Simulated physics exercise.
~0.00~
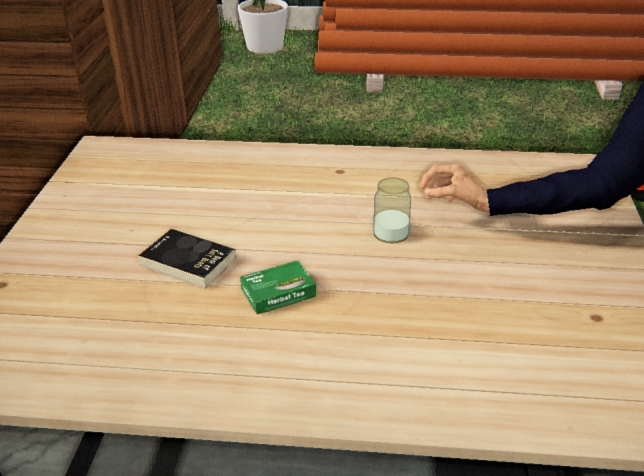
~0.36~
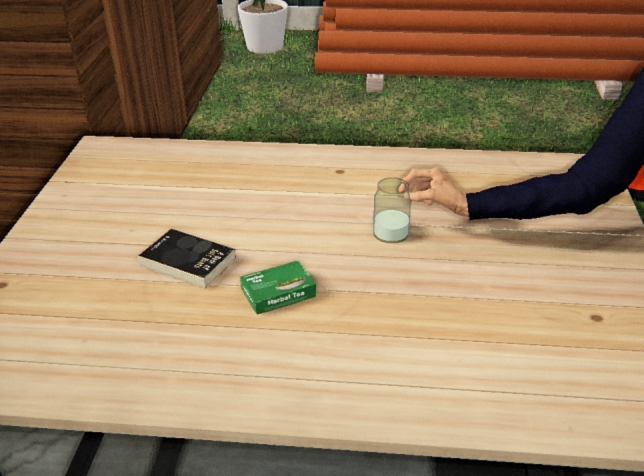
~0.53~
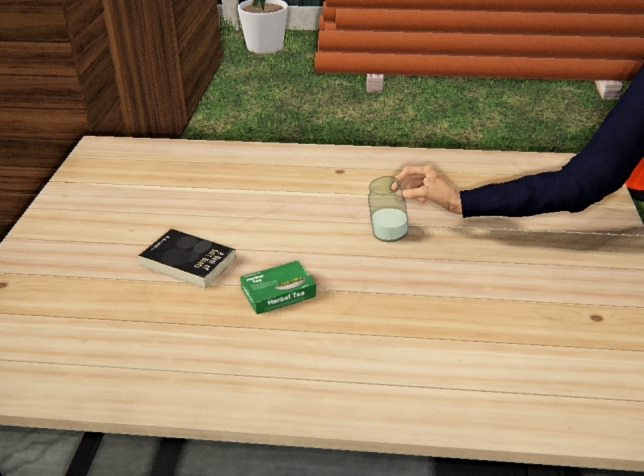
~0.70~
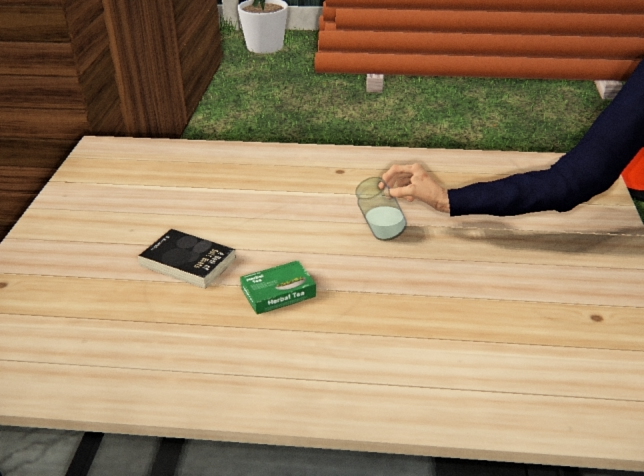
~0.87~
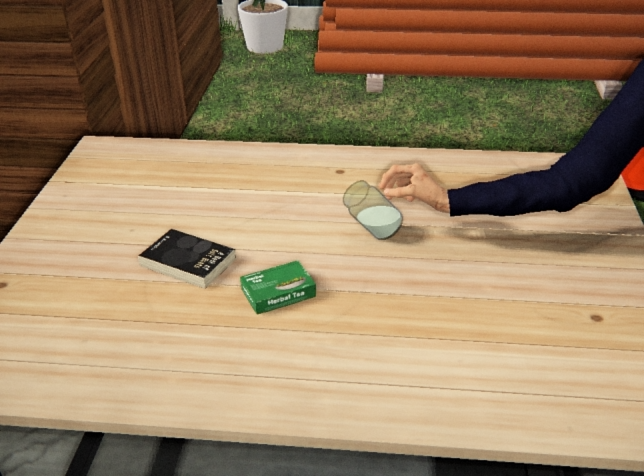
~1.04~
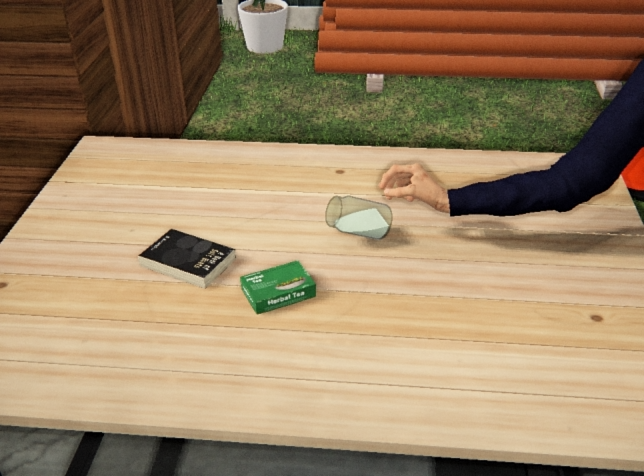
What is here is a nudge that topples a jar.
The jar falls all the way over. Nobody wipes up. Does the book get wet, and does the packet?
As for the book, it meets the spill; as for the packet, it meets the spill.
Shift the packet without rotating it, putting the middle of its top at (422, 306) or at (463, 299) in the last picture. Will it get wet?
Where first placed it is not touched, where next placed it is not touched.
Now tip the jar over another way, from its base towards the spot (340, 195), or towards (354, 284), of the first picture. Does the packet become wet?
Toward the first point it avoids the spill; toward the second it is caught by the spill.
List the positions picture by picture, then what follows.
In the first frame, it stands upright; jar (392, 209) about a quarter full; book (187, 252); packet (278, 280).
The second frame shows pushed off balance; jar about a quarter full, surface at (392, 220).
The third frame shows pushed off balance; jar (388, 207) about a quarter full; packet (278, 280).
The fourth frame shows pushed off balance; jar (380, 207) tipped 25°; book (187, 252).
In the fifth frame, it is falling; jar (371, 209) tipped 40°.
In the sixth frame, it is falling; jar (357, 216) tipped 65°; book (187, 252); packet (278, 280).
Around 1.5 s, the puddle covers about as much as a saucer; the book is soaking at its edge; the packet is soaking at its edge.
Around 2.3 s, the puddle covers about as much as a plate; the book is soaking at its edge; the packet is soaking at its edge.
Around 3.6 s, the puddle covers about as much as a plate; the book is soaking at its edge; the packet is soaking at its edge.
